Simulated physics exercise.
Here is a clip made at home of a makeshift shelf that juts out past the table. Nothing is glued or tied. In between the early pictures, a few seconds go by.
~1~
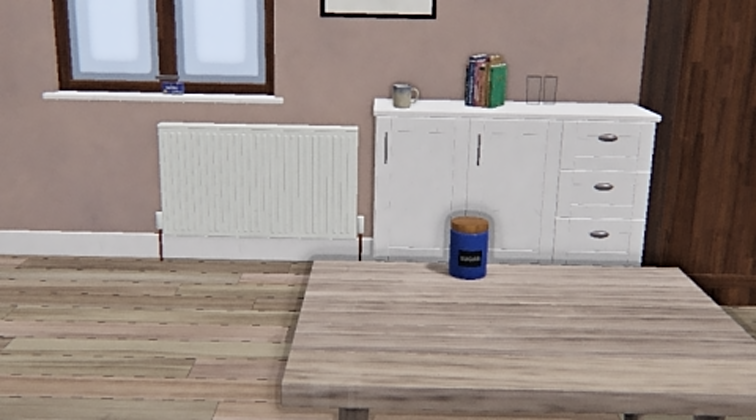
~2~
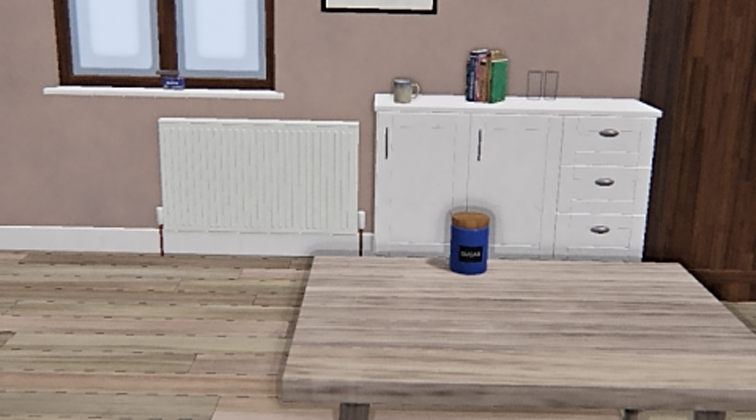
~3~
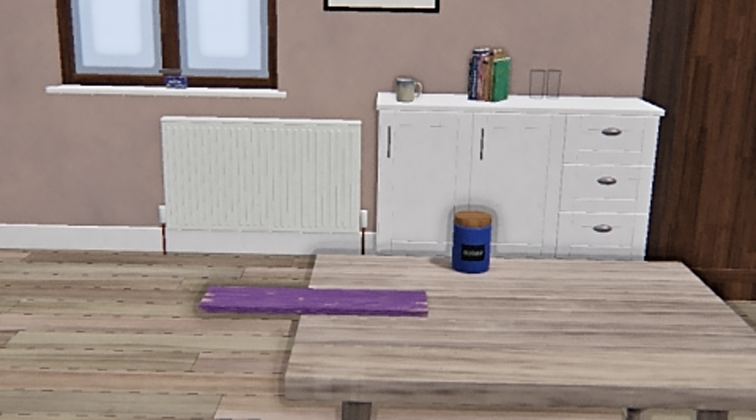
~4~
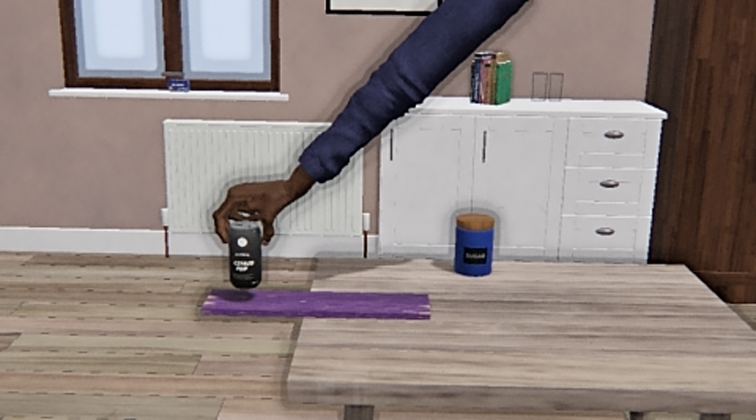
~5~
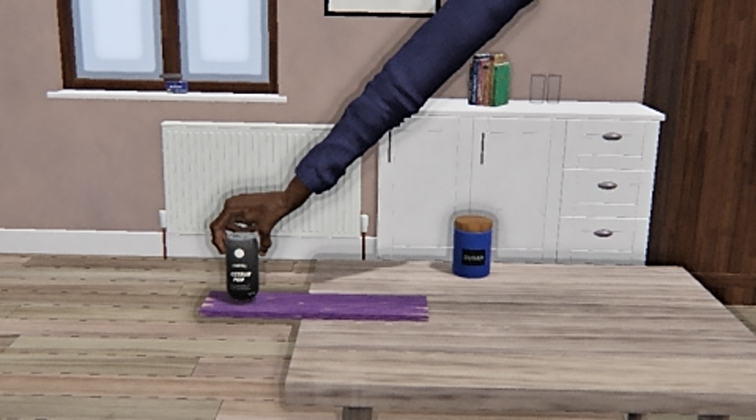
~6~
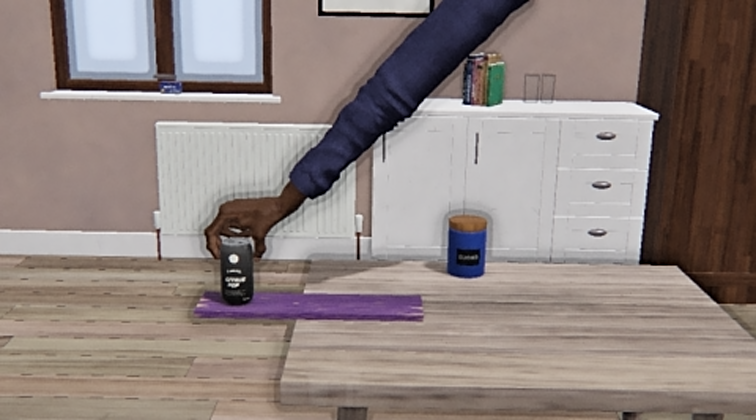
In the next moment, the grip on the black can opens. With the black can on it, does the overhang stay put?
No.
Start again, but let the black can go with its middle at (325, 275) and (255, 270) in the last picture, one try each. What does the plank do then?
It remains balanced the first time and falls the second time.
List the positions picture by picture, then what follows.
In the first picture, the last thing is not in view yet.
In the second picture, the last thing is not in view yet.
In the third picture, the last thing is not in view yet; purple plank (316, 301).
The fourth picture shows still above its spot; black can (246, 256); purple plank (318, 304).
The fifth picture shows still above its spot; black can (242, 266); purple plank (316, 306).
The sixth picture shows in place under the hand; black can (237, 271); purple plank (311, 306).
Then, 0.50 s later than the last frame, black can now down on the floor or falling; purple plank tilted by 65°.
Then, 0.70 s later than the last frame, purple plank now down on the floor or falling.
Then, 0.90 s later than the last frame, things are still on the move.
When it is over, down on the floor or falling, purple plank and black can; blue jar as before. The plank tips off the edge.
